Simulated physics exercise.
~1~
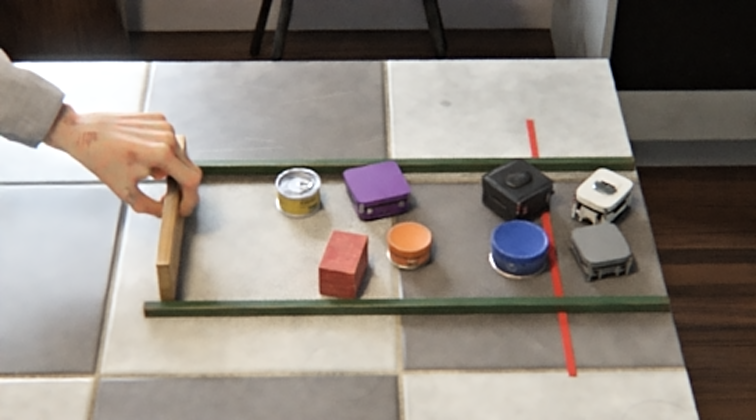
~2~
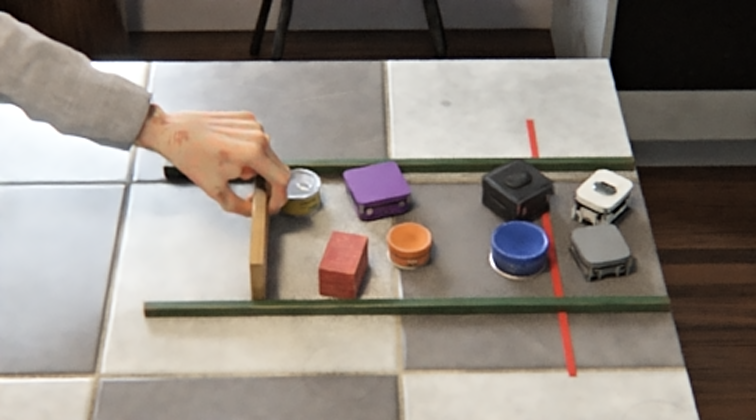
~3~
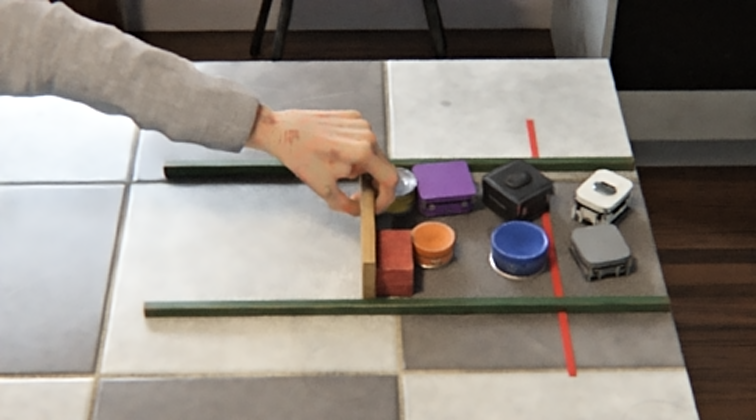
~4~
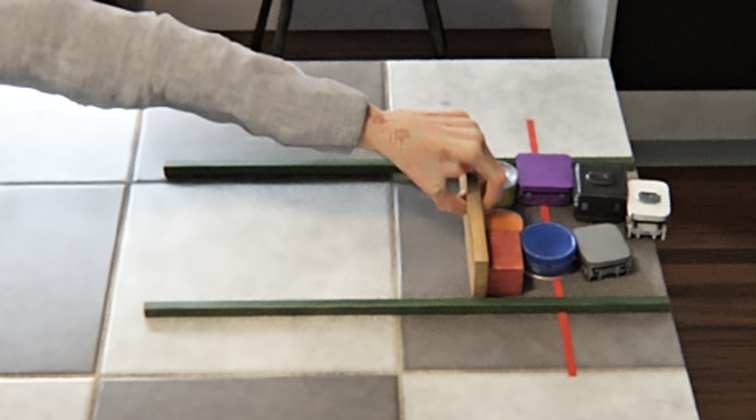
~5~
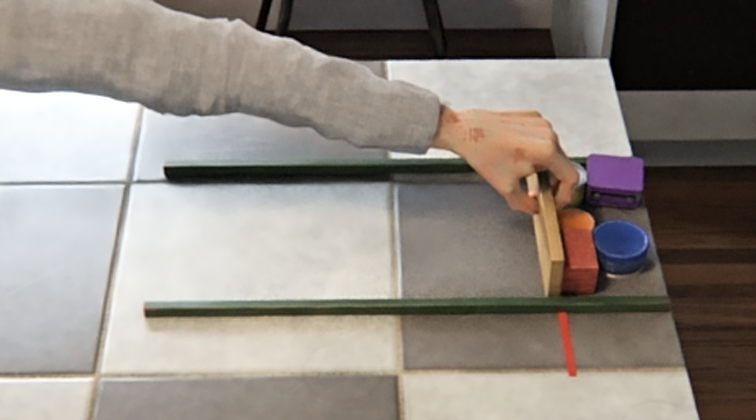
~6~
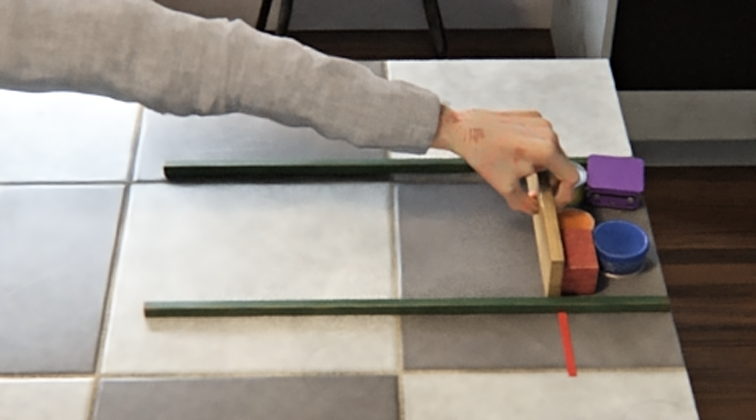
The clip shows a hand sliding an upright wooden board rightward between two green rails, gathering a tin, blocks, cups and small cases and pushing them along. The white, black and grey cases go off the table's right edge, and the board stops by the red tape, the remaining items bunched beside it.
